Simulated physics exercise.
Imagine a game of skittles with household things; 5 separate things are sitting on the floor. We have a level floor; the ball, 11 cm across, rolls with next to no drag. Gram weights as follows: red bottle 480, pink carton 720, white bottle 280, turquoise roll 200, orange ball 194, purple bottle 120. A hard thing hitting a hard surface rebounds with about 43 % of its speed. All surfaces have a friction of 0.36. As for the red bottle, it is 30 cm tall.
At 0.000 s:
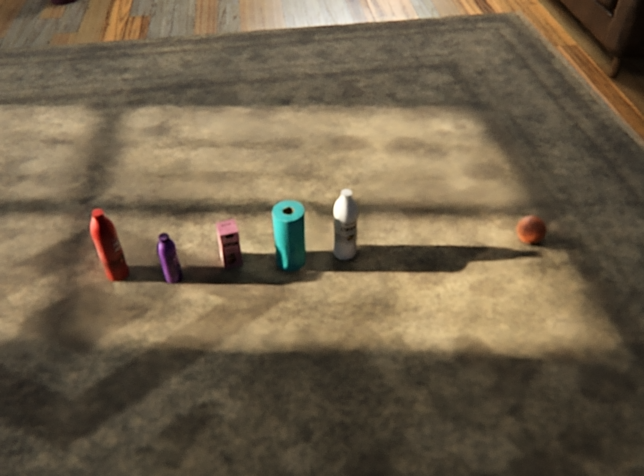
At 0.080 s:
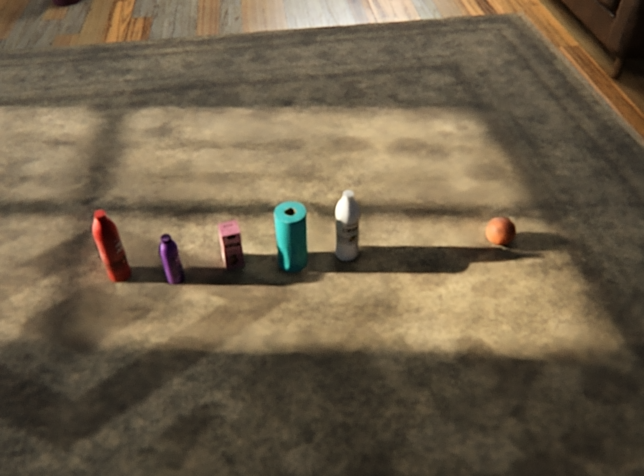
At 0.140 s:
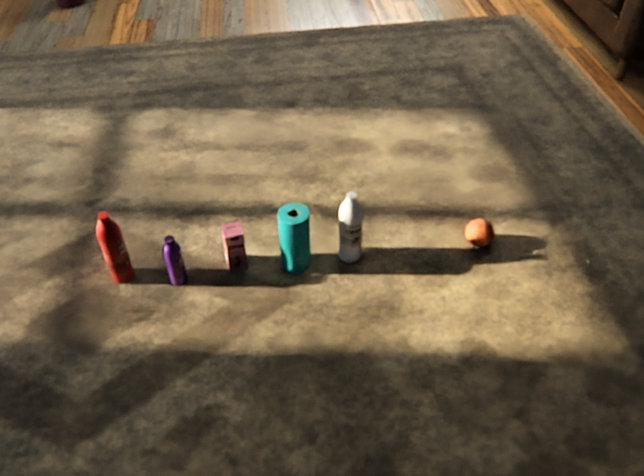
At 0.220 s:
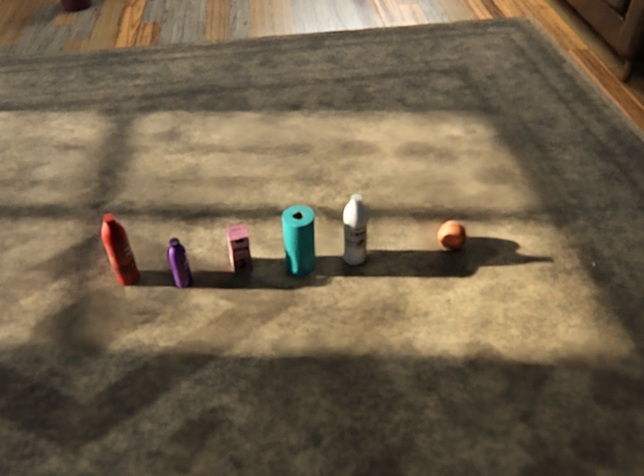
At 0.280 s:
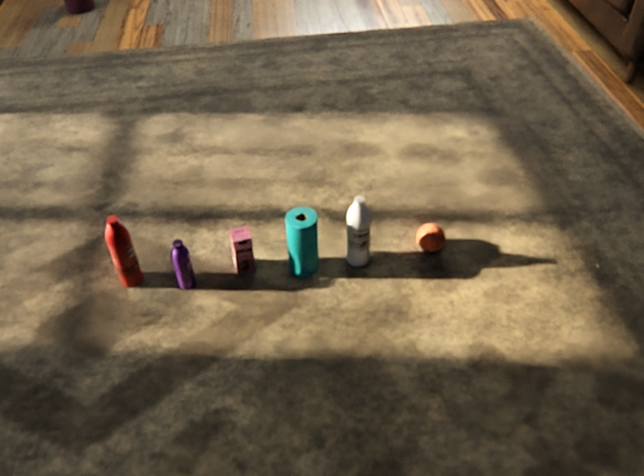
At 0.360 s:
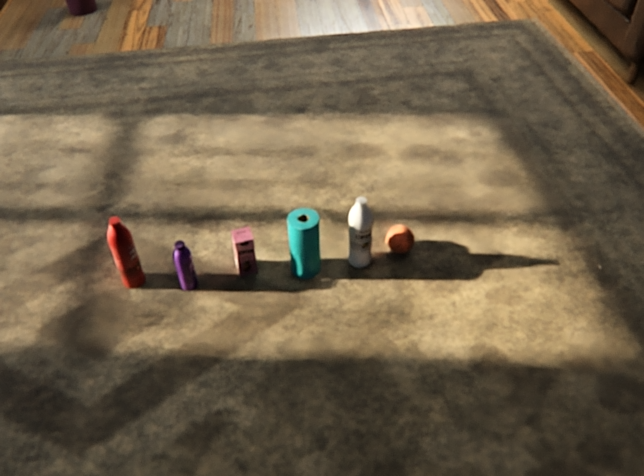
On a sunlit rug, an orange ball rolls left toward five standing household objects.
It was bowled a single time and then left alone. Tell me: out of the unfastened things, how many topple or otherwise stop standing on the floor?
I'd say a single one.
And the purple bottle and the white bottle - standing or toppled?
Well, the purple bottle holds steady, and the white bottle tumbles down.
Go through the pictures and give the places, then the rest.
In the first frame, ball has run 0 cm; orange ball (532, 230); red bottle (108, 245); pink carton (230, 245).
In the second frame, ball has run 12 cm; orange ball (501, 231); purple bottle (171, 258).
In the third frame, ball has run 22 cm; orange ball (480, 233); turquoise roll (295, 239).
In the fourth frame, ball has run 34 cm; orange ball (452, 236); white bottle (356, 229).
In the fifth frame, ball has run 43 cm; orange ball (431, 238); purple bottle (183, 264).
In the sixth frame, ball has run 55 cm; orange ball (400, 239); red bottle (125, 252); pink carton (245, 252).
After 0.76 s, ball has run 89 cm; orange ball near (316, 210); white bottle leaning 33°.
After 1.36 s, ball has run 136 cm; orange ball near (222, 167); white bottle on its side.
After 2.16 s, ball has run 201 cm; orange ball near (120, 121); white bottle on its side.
By the end (2.7 s), tipped over on the floor, white bottle; the other 4 in place, give or take 8 cm. Seen from the same camera at the end, red bottle near (125, 252), pink carton near (245, 252).
